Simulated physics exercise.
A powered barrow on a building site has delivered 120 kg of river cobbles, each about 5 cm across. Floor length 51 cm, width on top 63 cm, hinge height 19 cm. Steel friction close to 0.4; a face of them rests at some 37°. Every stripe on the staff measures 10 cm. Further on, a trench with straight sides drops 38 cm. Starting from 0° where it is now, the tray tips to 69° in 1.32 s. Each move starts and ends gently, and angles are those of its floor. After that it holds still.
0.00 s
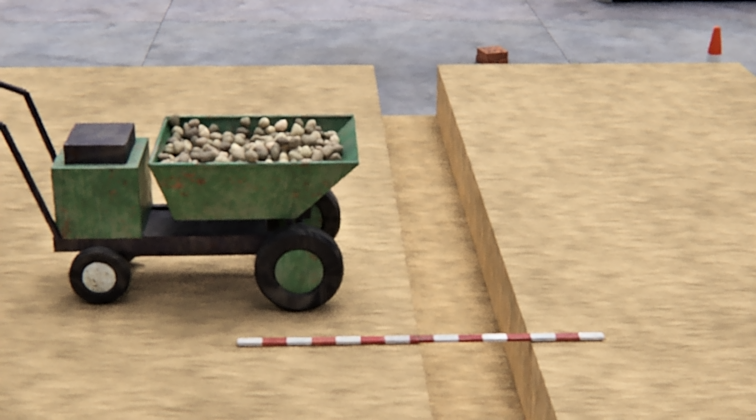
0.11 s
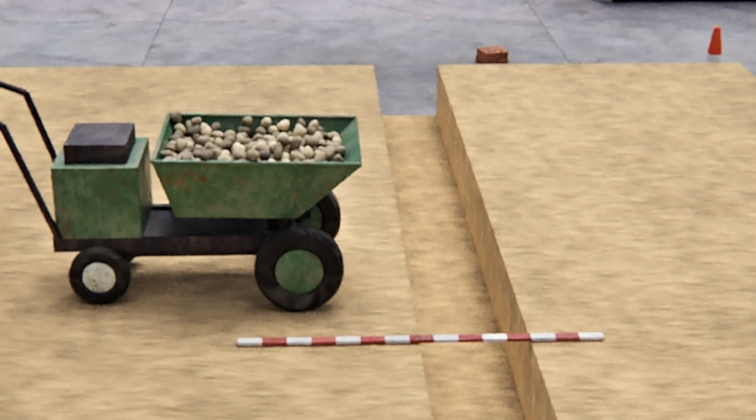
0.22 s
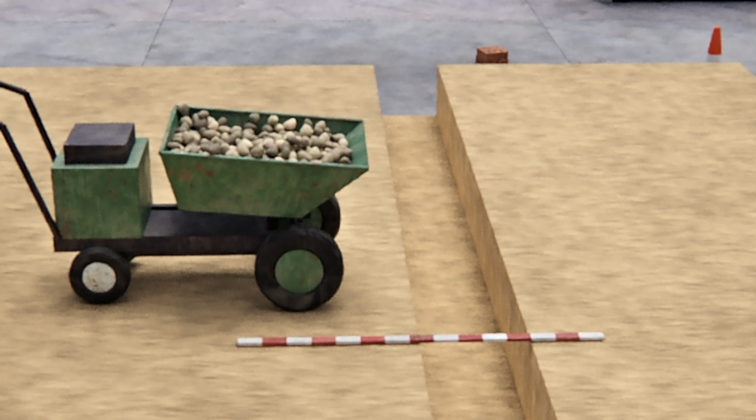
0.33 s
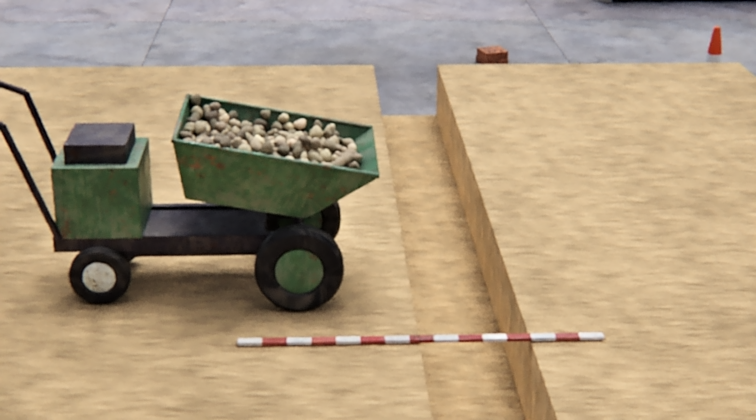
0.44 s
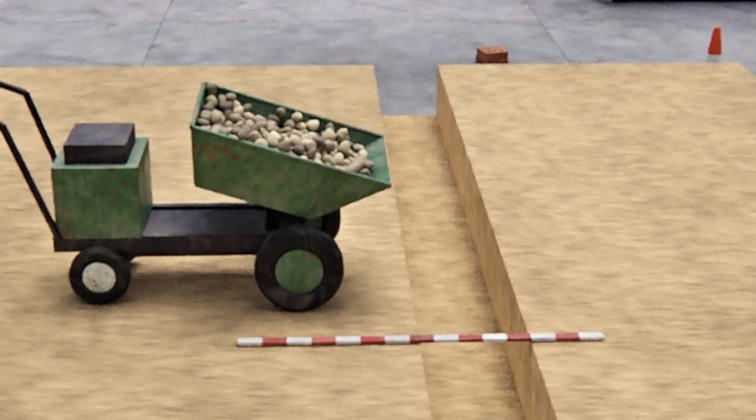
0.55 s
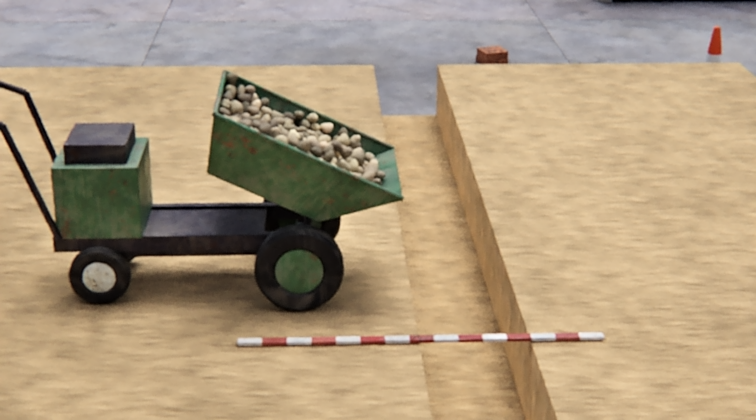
On a building site with sandy ground and a grey floor behind, a fixed camera looks slightly down from the side. A green powered barrow loaded with grey and tan cobbles stands at left, a red-and-white staff lies across a straight-sided trench to its right, and an orange cone sits far back. The barrow stays put while its tray tilts steadily, its left end rising, and the cobbles shift rightward with it.
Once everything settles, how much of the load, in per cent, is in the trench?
Once it settles, about 100 per cent of the load is there.
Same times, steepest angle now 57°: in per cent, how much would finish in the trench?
Around 95 per cent would finish in the trench.
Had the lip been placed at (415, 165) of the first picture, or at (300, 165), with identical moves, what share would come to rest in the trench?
First spot about 55, second spot about 65 per cent.
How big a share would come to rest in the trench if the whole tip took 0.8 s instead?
Then about 100 per cent.
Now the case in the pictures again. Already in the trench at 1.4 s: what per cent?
Around 50 per cent of it, at that instant.
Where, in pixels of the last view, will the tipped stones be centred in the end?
Their middle lands near (469, 338).
After 1.0 s the floor is at 58°; 100 % in the tray; the foremost stones are at (430, 237).
After 1.4 s the floor is at 69°; 49 % in the tray, 50 % in the trench; the foremost stones are at (499, 297).
After 1.8 s the floor is at 69°; 15 % in the tray, 85 % in the trench; the foremost stones are at (501, 293).
After 3.7 s the floor is at 69°; 0 % in the tray, 100 % in the trench; the foremost stones are at (508, 316).
